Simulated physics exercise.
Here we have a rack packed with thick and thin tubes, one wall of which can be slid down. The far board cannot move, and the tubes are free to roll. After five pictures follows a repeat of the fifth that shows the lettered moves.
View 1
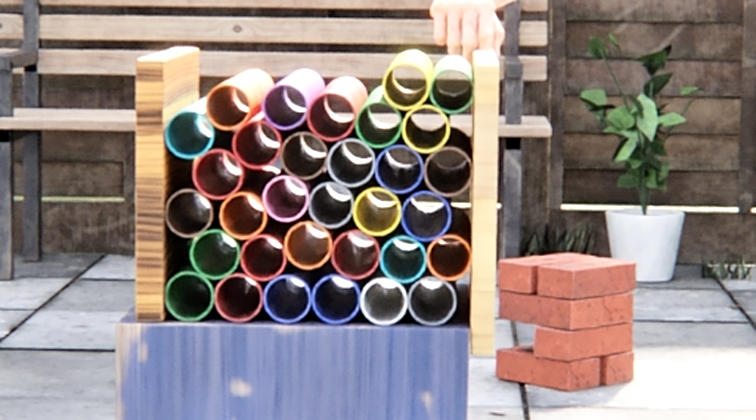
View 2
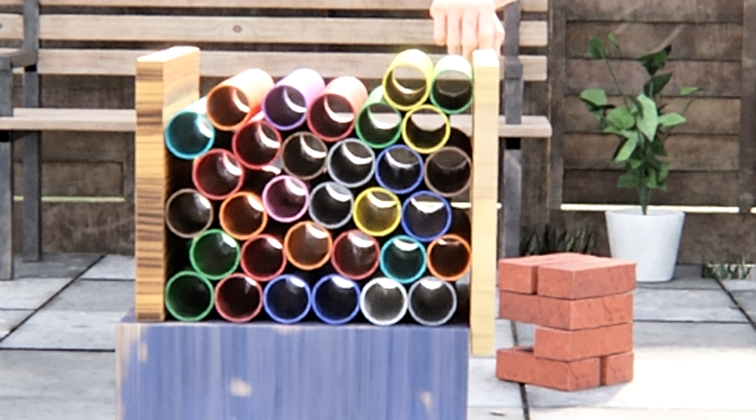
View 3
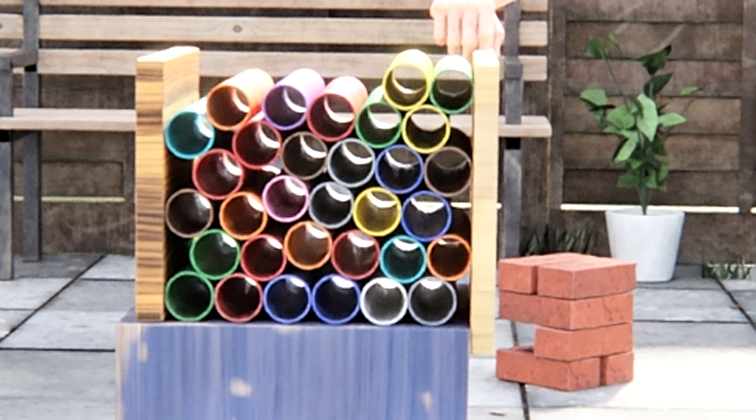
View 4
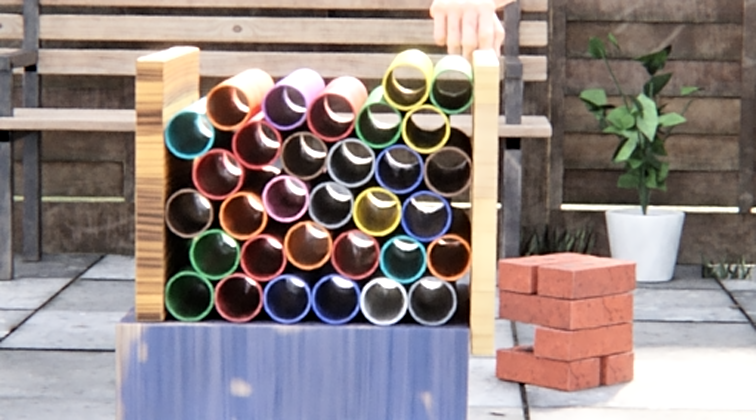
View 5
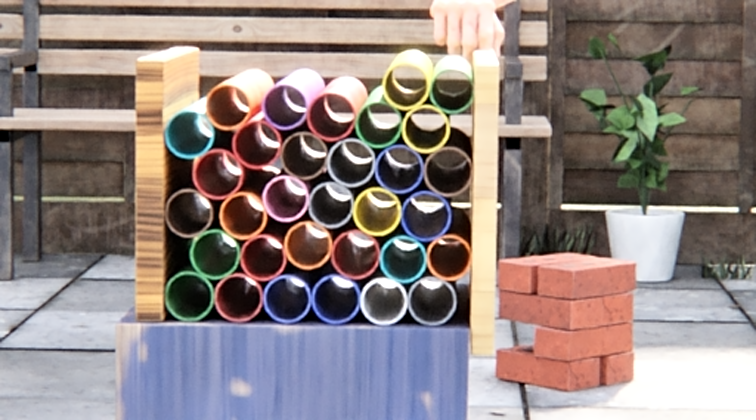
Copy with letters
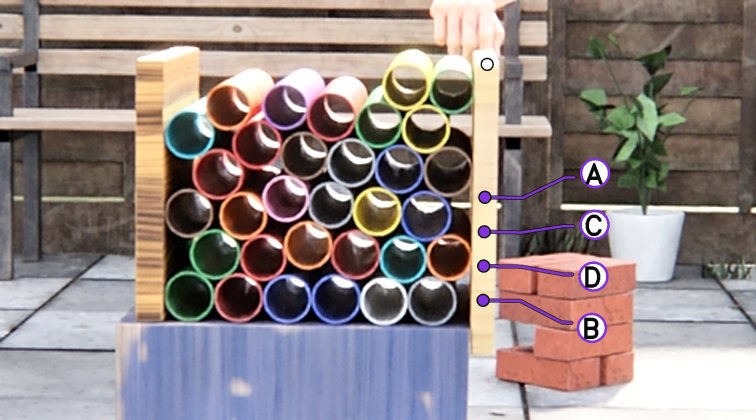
On a paved patio, a hand rests atop a rack of colourful tubes and nothing moves.
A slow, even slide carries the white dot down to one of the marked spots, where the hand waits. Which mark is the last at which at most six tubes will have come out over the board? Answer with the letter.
Slide it to D.
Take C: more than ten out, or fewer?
Fewer than ten.
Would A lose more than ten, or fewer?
Fewer than ten.
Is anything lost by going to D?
At D: Yes.
On the marked copy, A at (485, 197); B at (483, 300); C at (484, 232); D at (483, 266); the white dot at (487, 65).
Taking D. A third of the way, top of the board (474, 152).
Two thirds of the way, top of the board (472, 255).
When it is over, top of the board (472, 265), four out over the board.
As for the rest, A one out over the board; B more than six out over the board; C four out over the board.
